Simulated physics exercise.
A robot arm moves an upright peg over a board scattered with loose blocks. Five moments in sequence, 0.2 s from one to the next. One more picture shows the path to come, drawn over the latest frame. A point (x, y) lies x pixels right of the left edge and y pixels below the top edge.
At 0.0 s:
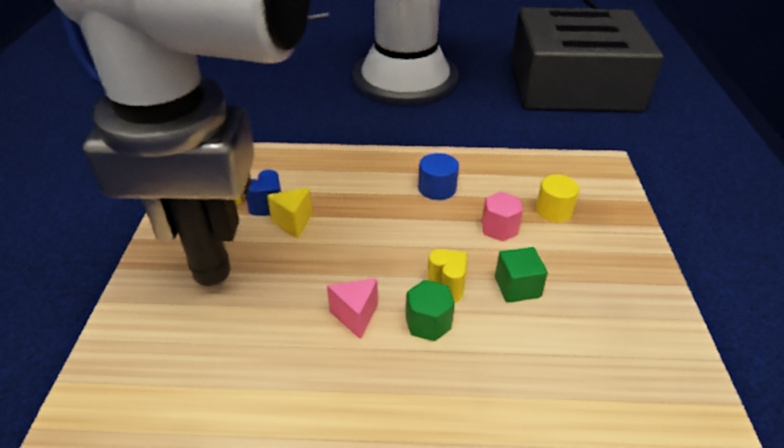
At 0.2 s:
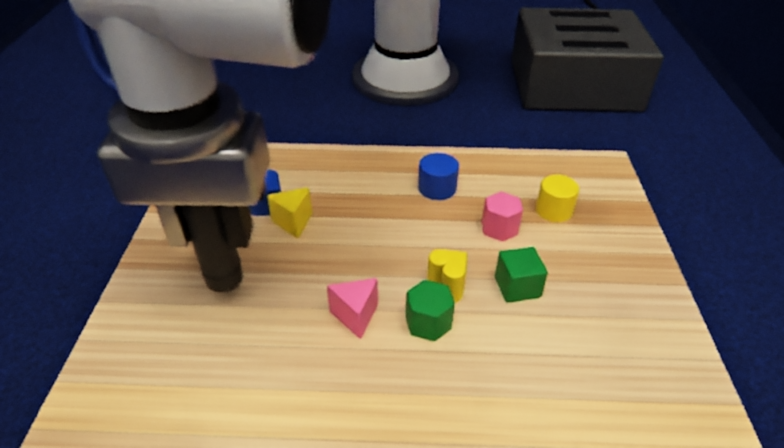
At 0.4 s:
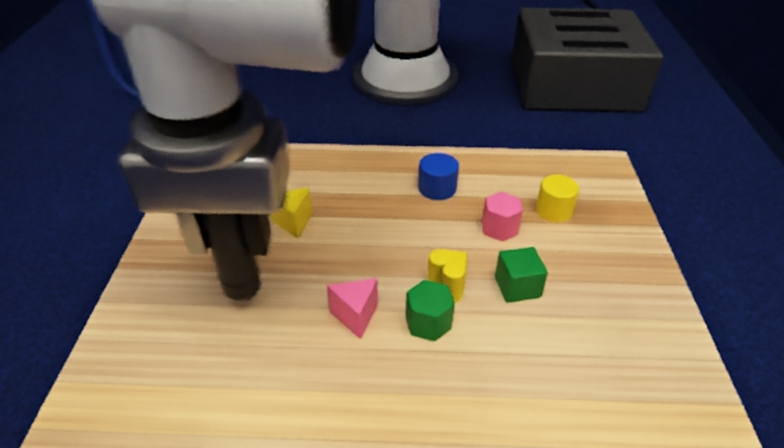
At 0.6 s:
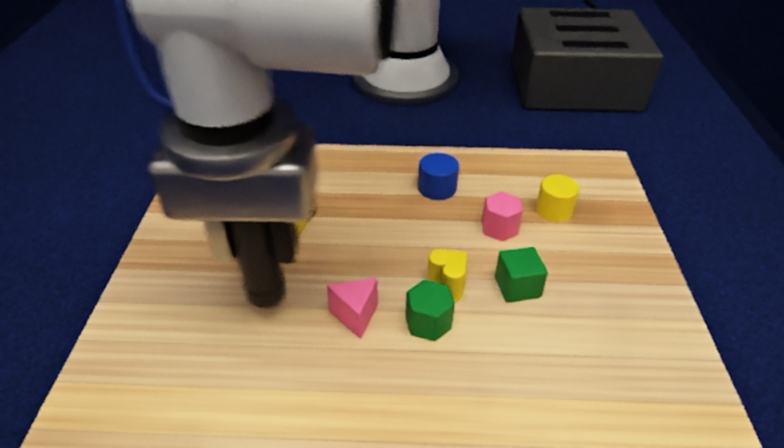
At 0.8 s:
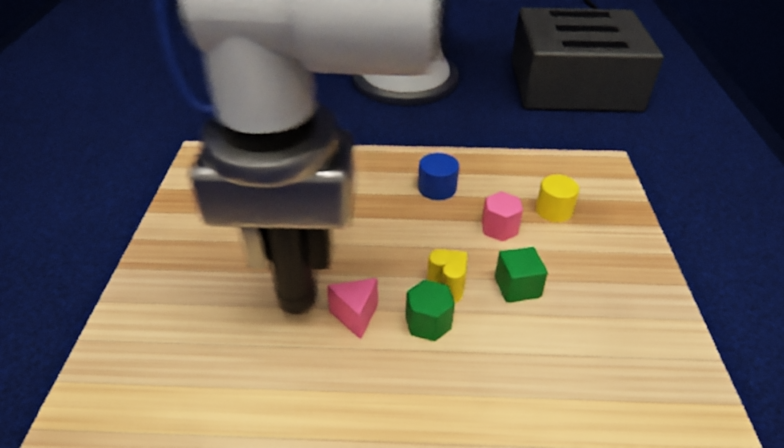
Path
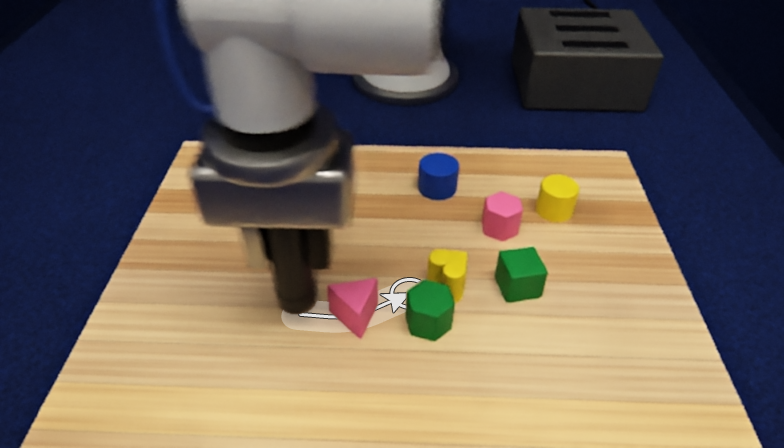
A robot arm moves a dark upright peg rightward across the board, near the pink triangle.
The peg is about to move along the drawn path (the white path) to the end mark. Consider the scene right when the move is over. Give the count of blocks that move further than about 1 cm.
There will be three or more blocks that move more than 1 cm.
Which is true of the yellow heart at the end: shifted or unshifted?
Answer: Moved.
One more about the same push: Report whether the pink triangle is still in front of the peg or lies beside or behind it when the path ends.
Carried ahead at the end.
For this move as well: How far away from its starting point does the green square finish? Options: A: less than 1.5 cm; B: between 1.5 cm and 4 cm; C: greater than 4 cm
A (less than 1.5 cm)
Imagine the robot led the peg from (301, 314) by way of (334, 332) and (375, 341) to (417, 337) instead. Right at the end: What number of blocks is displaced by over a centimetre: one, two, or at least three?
Two.
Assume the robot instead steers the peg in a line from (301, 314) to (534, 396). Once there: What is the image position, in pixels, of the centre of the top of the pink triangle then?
It should be at (394, 289) by then.
The line goes from (301, 314) through (340, 317) and (377, 308) to (410, 293).
The first path, step by step. One third of the way, peg (339, 303); pink triangle (374, 290), turned 35° clockwise.
Two thirds of the way, peg (377, 294); pink triangle (411, 279), turned 30° clockwise; green six-sided block (439, 300).
At the end, peg (411, 279); pink triangle (446, 271), turned 55° clockwise; green six-sided block (446, 302), turned 20° clockwise; yellow heart (464, 255); green square unmoved.
